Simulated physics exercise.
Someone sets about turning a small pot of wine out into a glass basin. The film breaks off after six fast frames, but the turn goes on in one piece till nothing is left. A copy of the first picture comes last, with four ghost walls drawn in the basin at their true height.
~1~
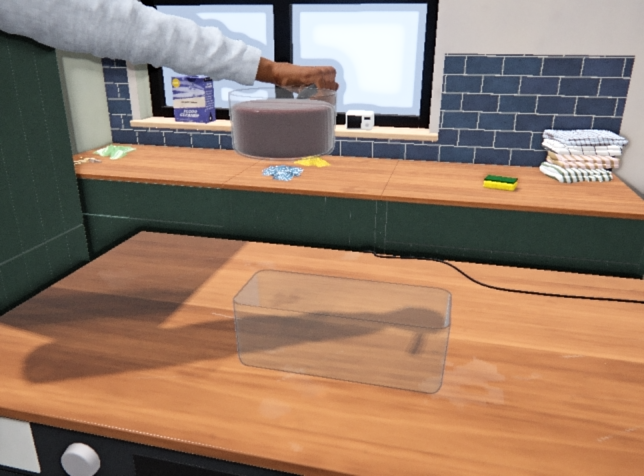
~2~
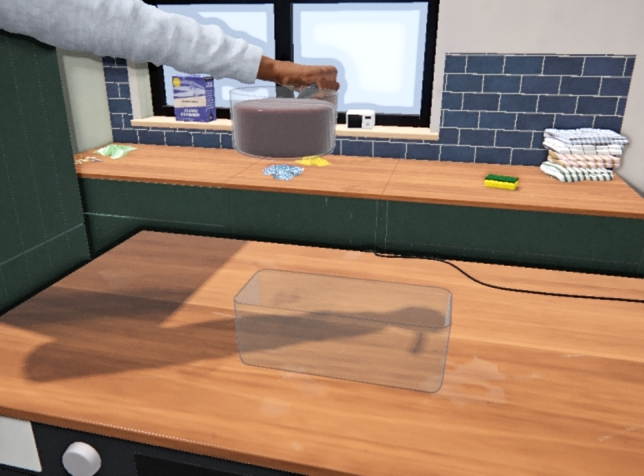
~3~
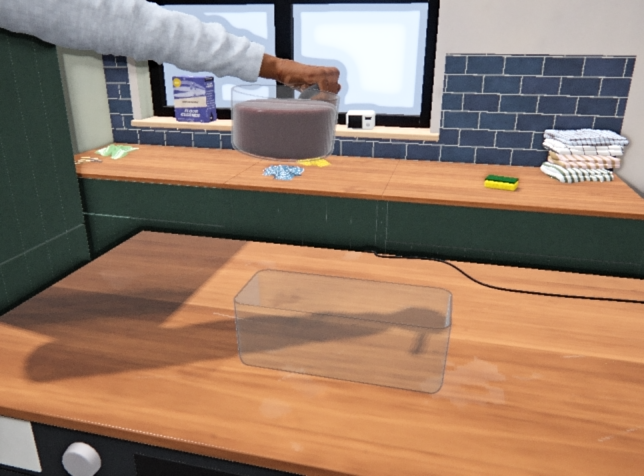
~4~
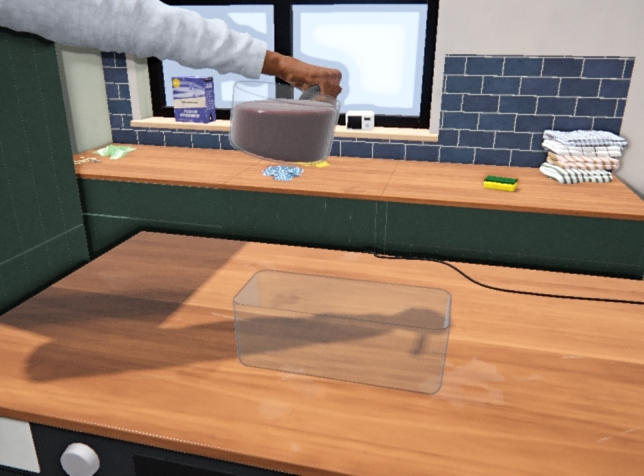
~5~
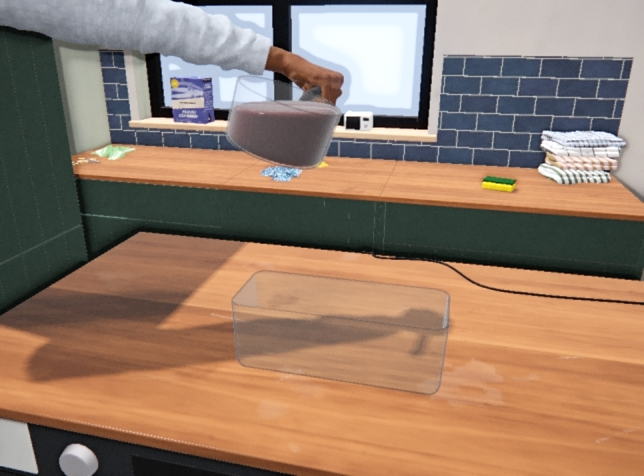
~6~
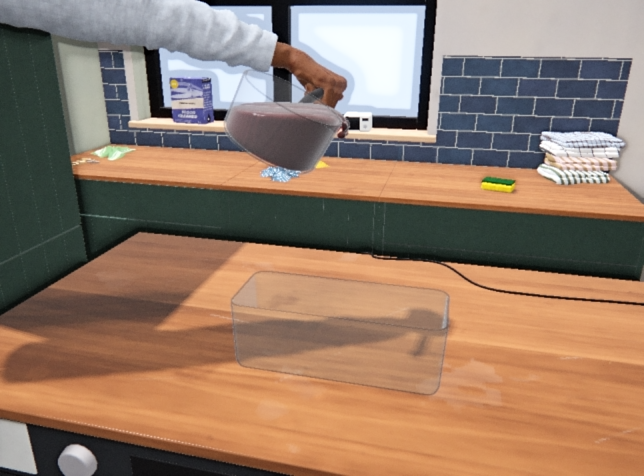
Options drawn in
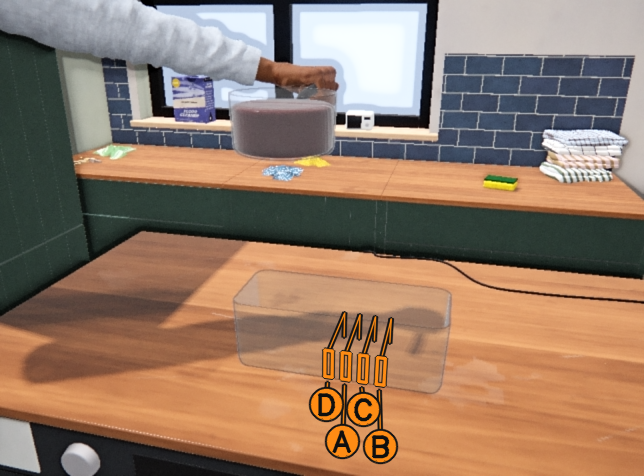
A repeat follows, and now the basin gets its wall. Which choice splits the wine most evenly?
B beats the others.
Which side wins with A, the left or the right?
The right side.
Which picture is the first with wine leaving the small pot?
In picture 6.
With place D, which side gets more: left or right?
The right side.
On the marked copy, A at (344, 385); B at (379, 390); C at (361, 387); D at (327, 382).
Choosing A, about 18 % ends left of the wall and 80 % right of it.
Choosing B, about 52 % ends left of the wall and 46 % right of it.
Choosing C, about 36 % ends left of the wall and 62 % right of it.
Choosing D, about 8 % ends left of the wall and 91 % right of it.
